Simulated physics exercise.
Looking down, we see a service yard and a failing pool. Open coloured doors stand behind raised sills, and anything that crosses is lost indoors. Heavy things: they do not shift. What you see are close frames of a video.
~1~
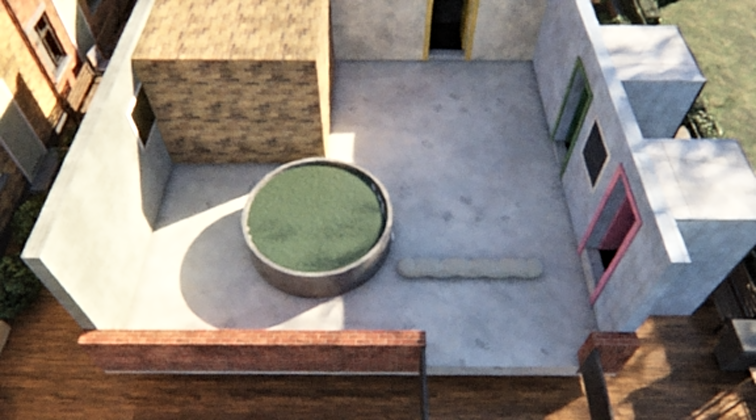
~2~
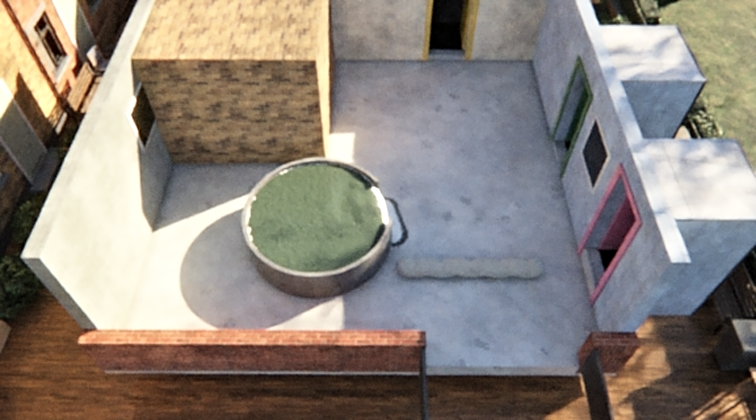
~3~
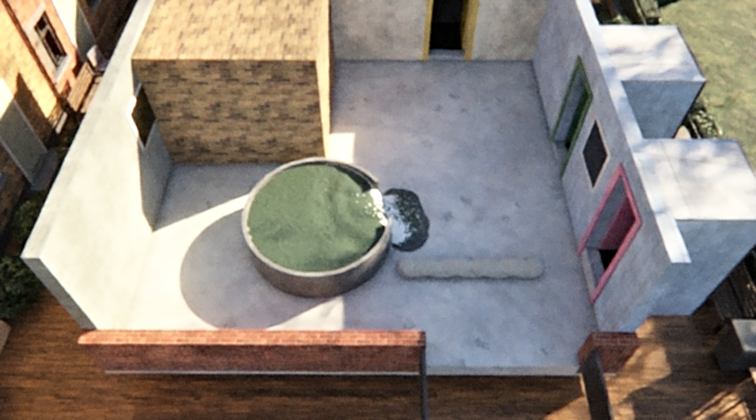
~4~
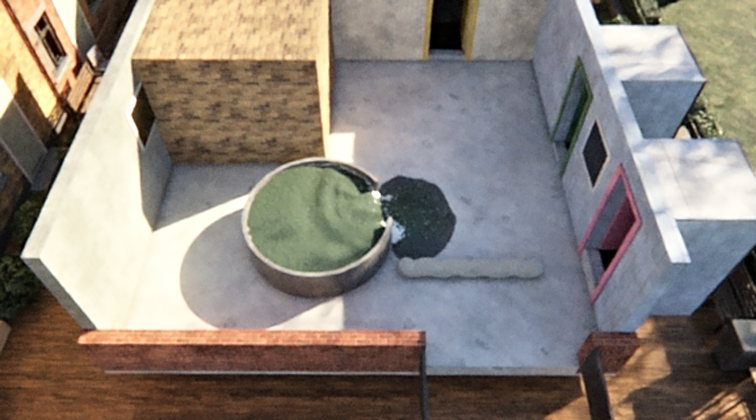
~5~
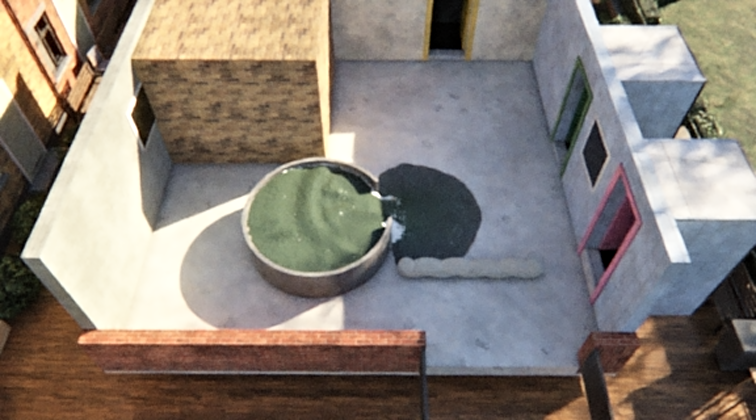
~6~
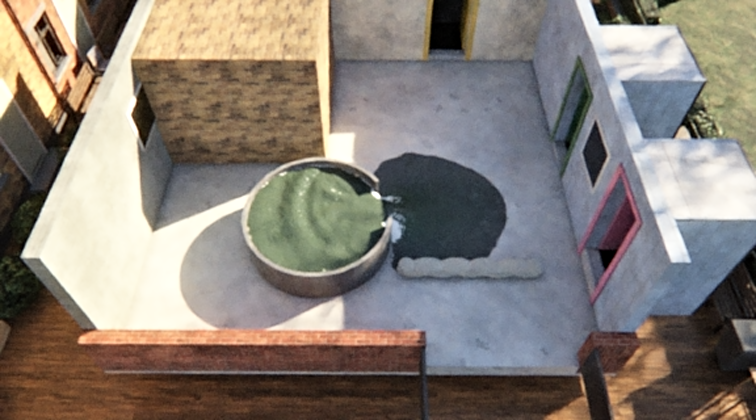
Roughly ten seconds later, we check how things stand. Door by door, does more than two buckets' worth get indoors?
Door by door: Yellow door - no; green door - yes; pink door - no.
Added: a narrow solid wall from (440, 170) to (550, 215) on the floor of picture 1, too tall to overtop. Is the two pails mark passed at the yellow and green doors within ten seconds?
Result - the yellow door remains within bounds, and the green door remains within bounds.
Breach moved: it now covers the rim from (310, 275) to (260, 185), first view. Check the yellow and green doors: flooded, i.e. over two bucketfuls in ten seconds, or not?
So the yellow door stays beneath it, and the green door stays beneath it.
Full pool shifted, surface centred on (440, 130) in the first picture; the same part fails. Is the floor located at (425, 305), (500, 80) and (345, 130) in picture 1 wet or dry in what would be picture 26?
I'd say still dry for the first, swamped for the second and still dry for the third.
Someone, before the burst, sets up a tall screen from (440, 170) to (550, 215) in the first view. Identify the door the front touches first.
First: The pink door.
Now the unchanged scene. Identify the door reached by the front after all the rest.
The yellow-painted one.
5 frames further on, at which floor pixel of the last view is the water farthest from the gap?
The wet point farthest out is around (547, 149).
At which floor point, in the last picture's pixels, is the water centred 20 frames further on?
Close to (401, 211).
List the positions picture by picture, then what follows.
The first picture shows still water in the round tank at (318, 215).
In the second picture, the front is at a hidden place, out from the gap at (385, 214).
In the third picture, the front is at (412, 196), out from the gap at (385, 216).
In the fourth picture, water pours out at (385, 216) and has run to (439, 194).
In the fifth picture, water pours out at (385, 216) and has run to (474, 206).
In the sixth picture, the front is at (497, 196), out from the gap at (385, 216).
A moment on, water covers 25 % of the floor; the yellow door not reached, the green door wet at the sill, nothing in, the pink door not reached.
Next, water covers 35 % of the floor; the yellow door not reached, the green door over two buckets in, the pink door wet at the sill, nothing in.
Then, water covers 45 % of the floor; the yellow door wet at the sill, nothing in, the green door over two buckets in, the pink door under two buckets in.
Later, water covers 55 % of the floor; the yellow door wet at the sill, nothing in, the green door far over two buckets in, the pink door under two buckets in.
In the end, water covers 70 % of the floor; the yellow door wet at the sill, nothing in, the green door far over two buckets in, the pink door under two buckets in.
